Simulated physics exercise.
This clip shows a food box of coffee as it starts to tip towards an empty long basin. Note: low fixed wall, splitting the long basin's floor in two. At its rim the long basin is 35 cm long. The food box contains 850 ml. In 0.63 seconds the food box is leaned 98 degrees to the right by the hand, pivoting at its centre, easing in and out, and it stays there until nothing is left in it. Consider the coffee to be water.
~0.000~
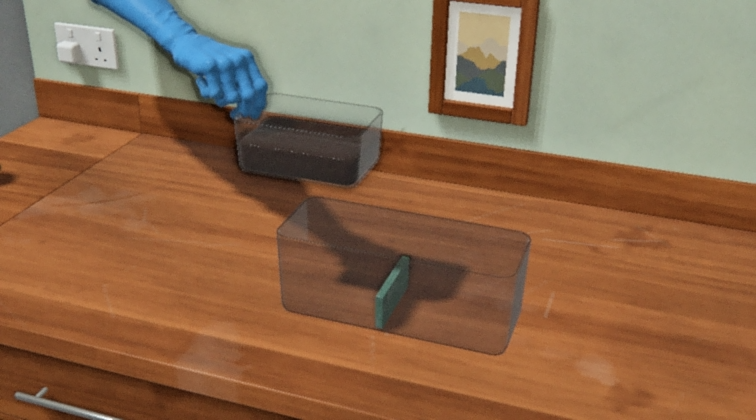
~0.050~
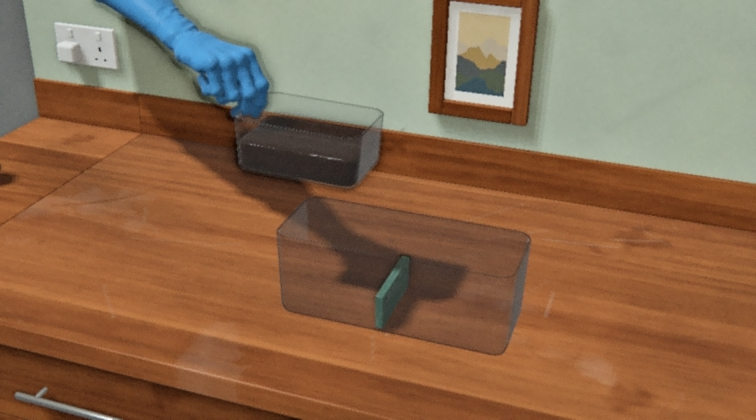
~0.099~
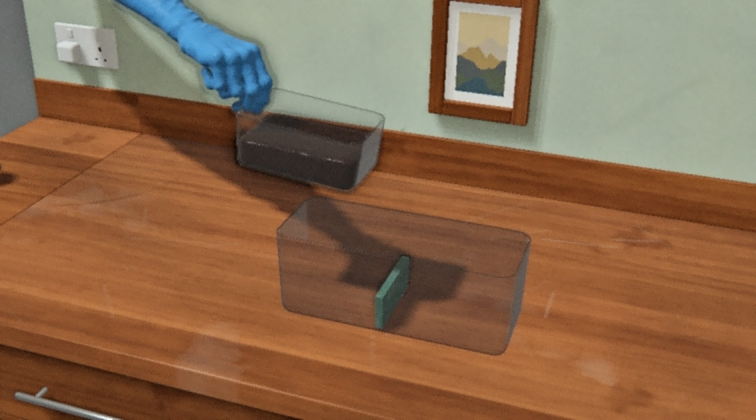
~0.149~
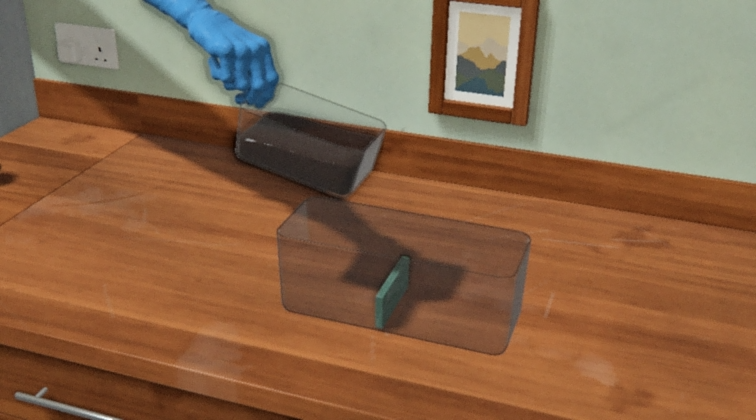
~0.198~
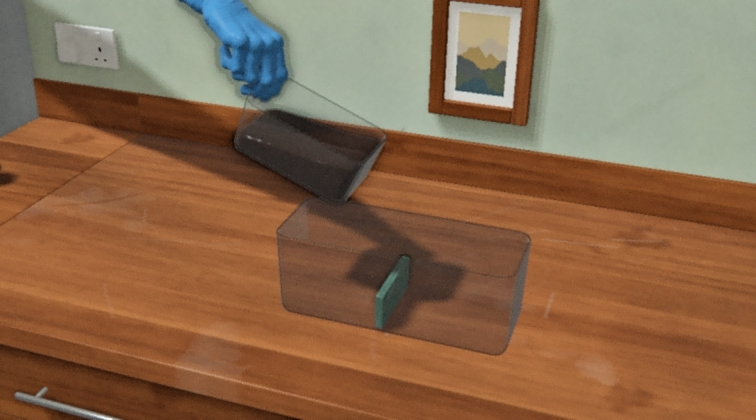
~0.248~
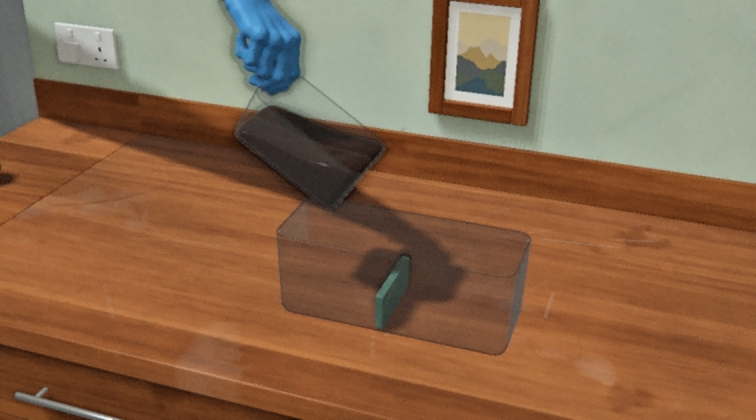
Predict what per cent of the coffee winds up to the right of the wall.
Roughly 46 per cent is past the wall.
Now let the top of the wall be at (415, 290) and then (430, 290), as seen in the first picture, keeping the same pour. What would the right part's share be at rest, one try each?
Try 1: 25 %; try 2: 20 %.
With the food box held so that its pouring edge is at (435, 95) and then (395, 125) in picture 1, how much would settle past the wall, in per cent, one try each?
80 per cent first, 65 per cent second.
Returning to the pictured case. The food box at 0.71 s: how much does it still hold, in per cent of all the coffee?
Close to 5 percent of the whole amount.
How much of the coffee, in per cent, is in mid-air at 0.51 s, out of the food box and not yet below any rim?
Near 40 per cent at that time.
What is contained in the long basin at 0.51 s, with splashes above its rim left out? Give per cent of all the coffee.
Near 40 in a hundred.
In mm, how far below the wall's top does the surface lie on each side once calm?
Some 34 mm on the left and 38 mm on the right.
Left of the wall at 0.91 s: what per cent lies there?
Some 42 per cent.
After 0.51 s the tilt is 90° and 20 per cent is still to pour, 10 is left of the wall and 29 right of it.
After 0.71 s the tilt is 98° and 5 per cent is still to pour, 38 is left of the wall and 46 right of it.
After 0.91 s the tilt is 98° and 2 per cent is still to pour, 42 is left of the wall and 46 right of it.
After 1.13 s the tilt is 98° and 0 per cent is still to pour, 45 is left of the wall and 46 right of it.
In the end 45 per cent lies left of the wall, 46 right of it and 9 outside.
